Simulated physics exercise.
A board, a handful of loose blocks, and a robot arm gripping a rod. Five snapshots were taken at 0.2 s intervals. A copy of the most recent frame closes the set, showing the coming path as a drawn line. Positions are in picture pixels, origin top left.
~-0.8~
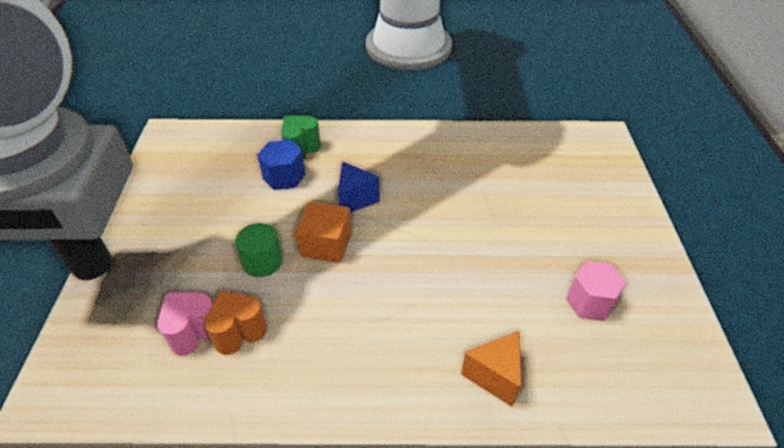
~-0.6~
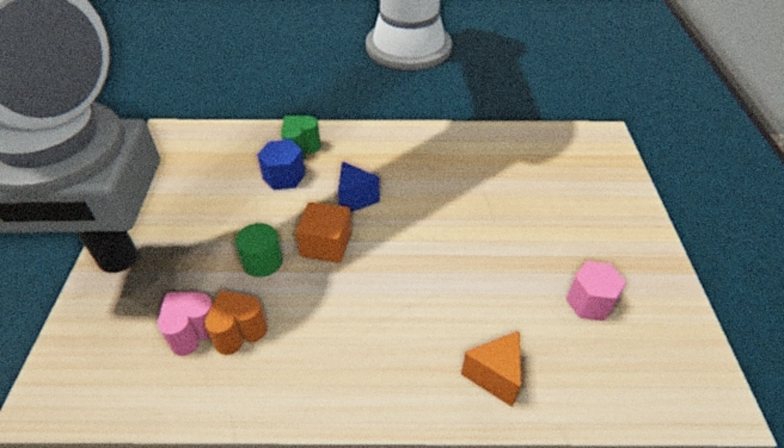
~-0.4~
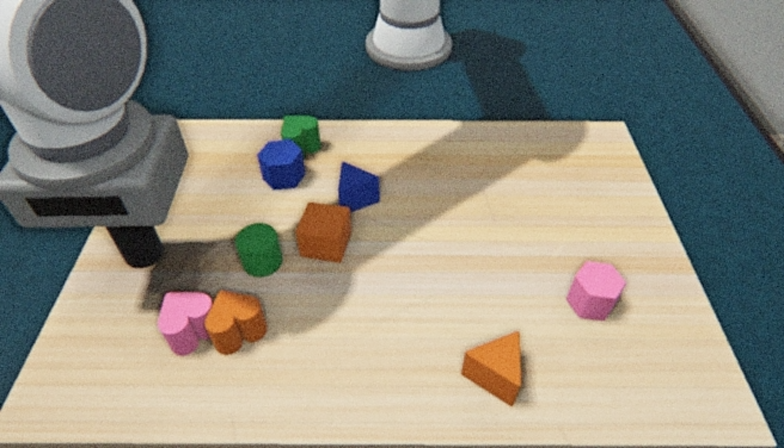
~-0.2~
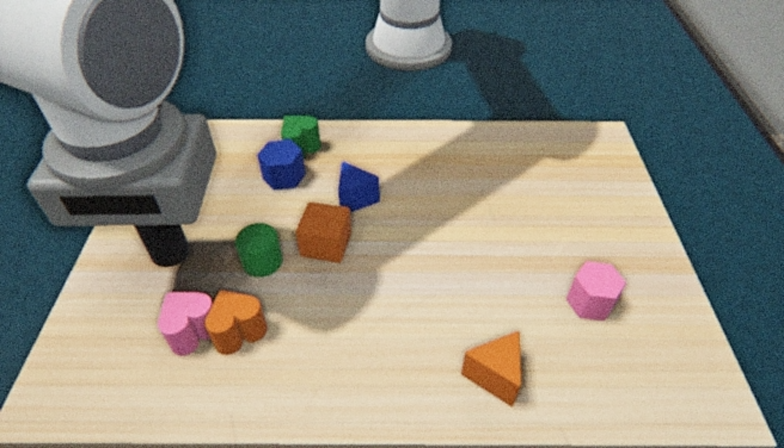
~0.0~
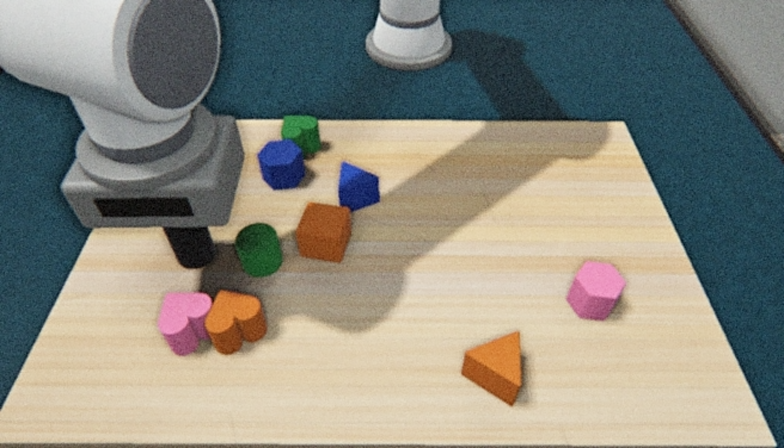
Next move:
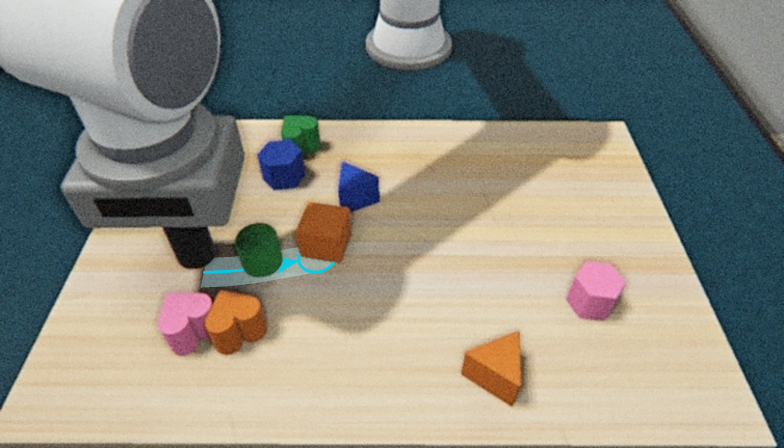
A robot arm holding a dark rod moved slowly rightward over the left side of a wooden board, its tip nearing the green cylinder, while the scattered pink, orange, green and blue blocks stayed still.
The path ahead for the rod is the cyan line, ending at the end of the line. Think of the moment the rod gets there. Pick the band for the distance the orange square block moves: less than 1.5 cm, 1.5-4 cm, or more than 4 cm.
Moves over 4 cm.
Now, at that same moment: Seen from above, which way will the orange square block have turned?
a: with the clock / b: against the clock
Option b.
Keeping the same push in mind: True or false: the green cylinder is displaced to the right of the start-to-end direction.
The statement is true.
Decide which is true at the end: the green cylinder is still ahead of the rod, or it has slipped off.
It will keep going ahead of the rod.
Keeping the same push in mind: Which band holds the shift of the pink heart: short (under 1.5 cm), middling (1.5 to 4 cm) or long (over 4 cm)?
Once the path is done, the pink heart lies within 1.5 cm of its present place.
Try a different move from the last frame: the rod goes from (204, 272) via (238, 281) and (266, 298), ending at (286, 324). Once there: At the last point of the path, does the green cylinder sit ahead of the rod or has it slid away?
At that point it is off to one side or behind.
Path on the board, from (204, 272) through (261, 267) to (317, 258).
On the path given first. One third of the way, rod at (239, 254); green cylinder at (276, 233).
Two thirds of the way, rod at (278, 248); green cylinder at (316, 234); orange square block at (353, 216), turned 50° anticlockwise.
At the end, rod at (314, 241); pink heart in place; orange heart in place; green cylinder at (353, 234); orange square block at (379, 209), turned 75° anticlockwise.
